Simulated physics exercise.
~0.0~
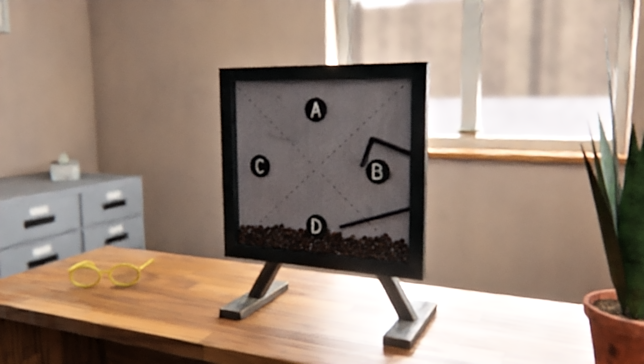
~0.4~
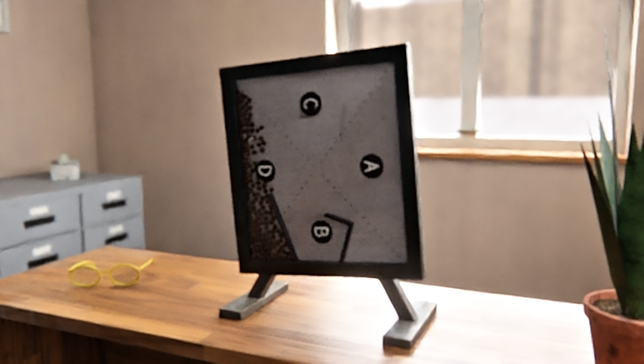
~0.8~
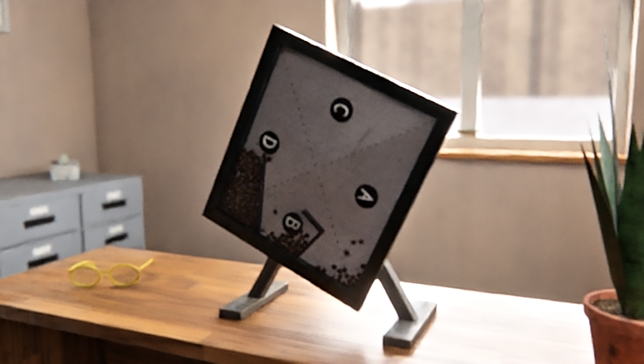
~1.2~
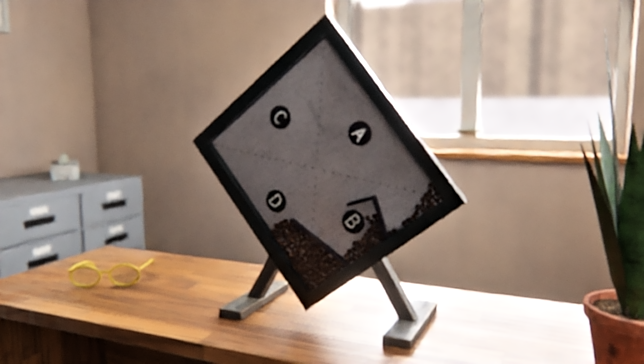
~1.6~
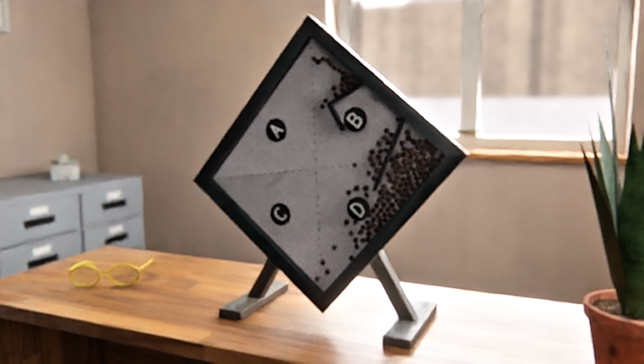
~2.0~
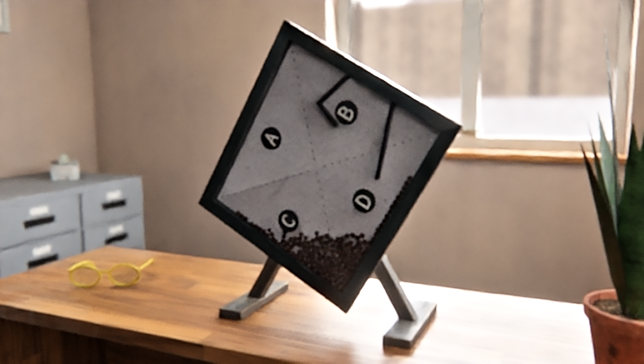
A square, black-framed box of small dark beads on a wooden desk turns clockwise past a quarter turn, then swings back anticlockwise beyond its starting position, its beads tumbling around the inner bars and finally settling in the lowest corner, between letters C and D.
